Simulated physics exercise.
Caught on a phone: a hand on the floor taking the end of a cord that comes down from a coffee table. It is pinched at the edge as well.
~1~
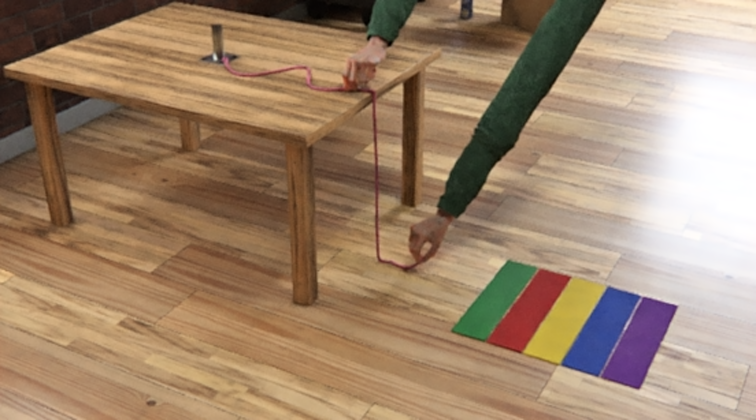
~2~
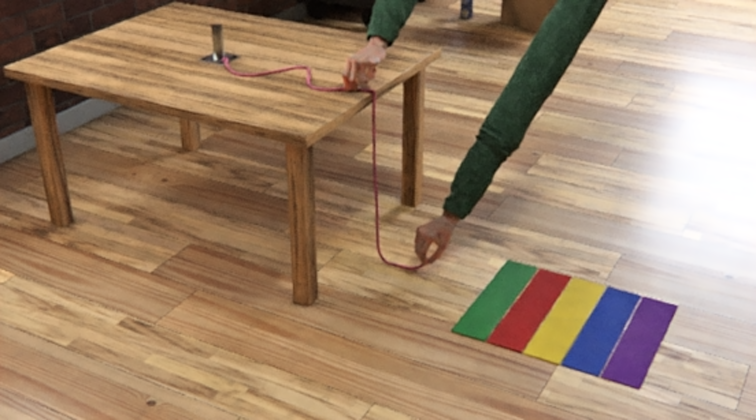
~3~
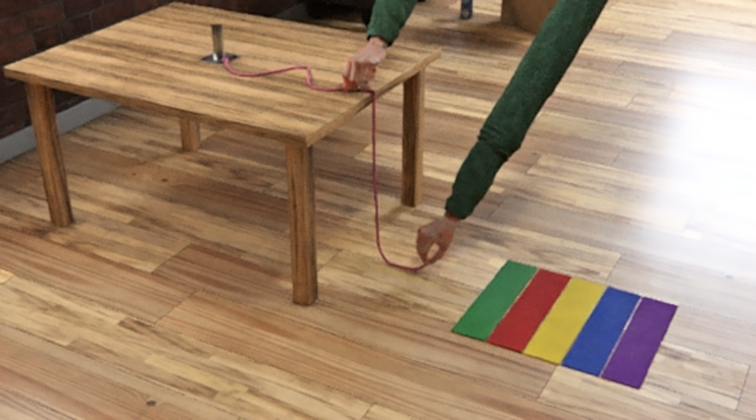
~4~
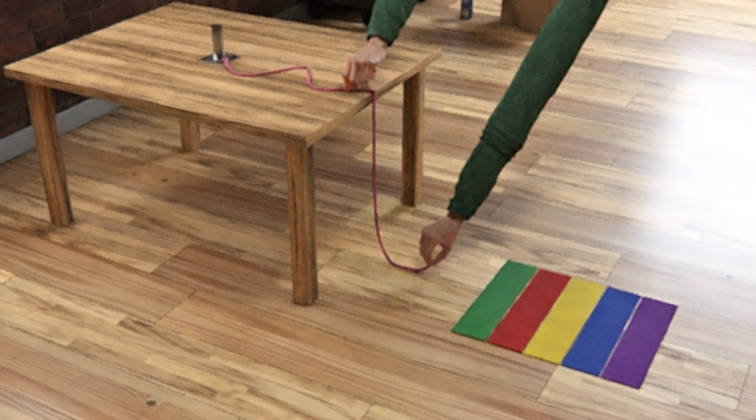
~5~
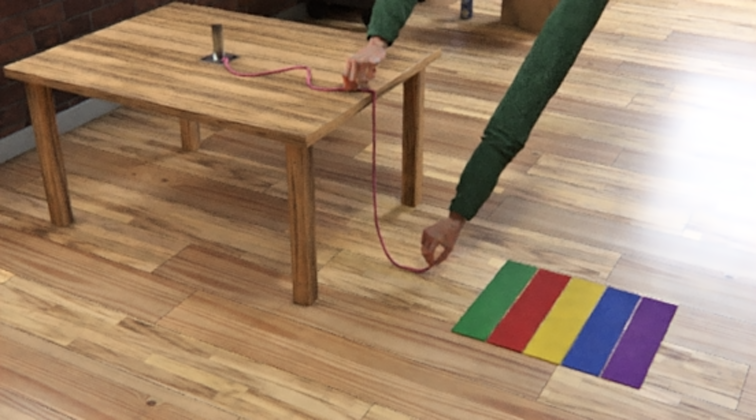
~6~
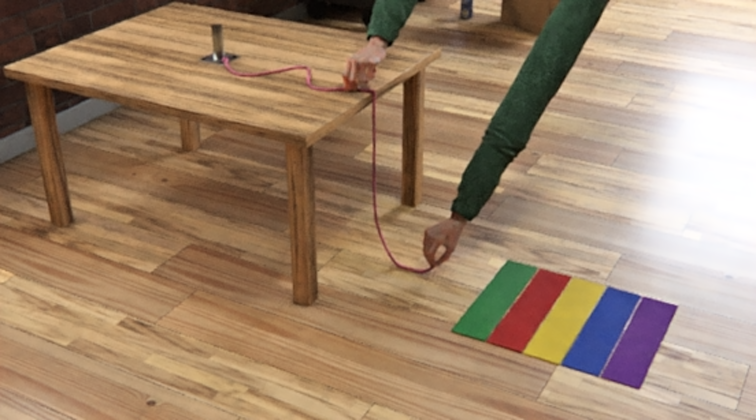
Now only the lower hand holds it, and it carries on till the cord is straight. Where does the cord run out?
The end stops over the blue strip.
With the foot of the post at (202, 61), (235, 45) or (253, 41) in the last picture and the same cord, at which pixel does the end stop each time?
About (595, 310), (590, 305) and (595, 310).
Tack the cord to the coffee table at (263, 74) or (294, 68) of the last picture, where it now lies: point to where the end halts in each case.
The places are (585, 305) and (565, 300).
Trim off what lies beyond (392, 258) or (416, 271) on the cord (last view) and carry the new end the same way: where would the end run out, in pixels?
In that order: (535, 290) and (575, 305).
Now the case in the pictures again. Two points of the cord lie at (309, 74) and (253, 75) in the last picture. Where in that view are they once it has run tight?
About (343, 84), and the other about (278, 70).
Early on, end near (556, 298); over yellow.
Midway, end near (589, 307); over blue.
At the end of the slack, end near (608, 313); over blue. It gets as far as the blue strip.
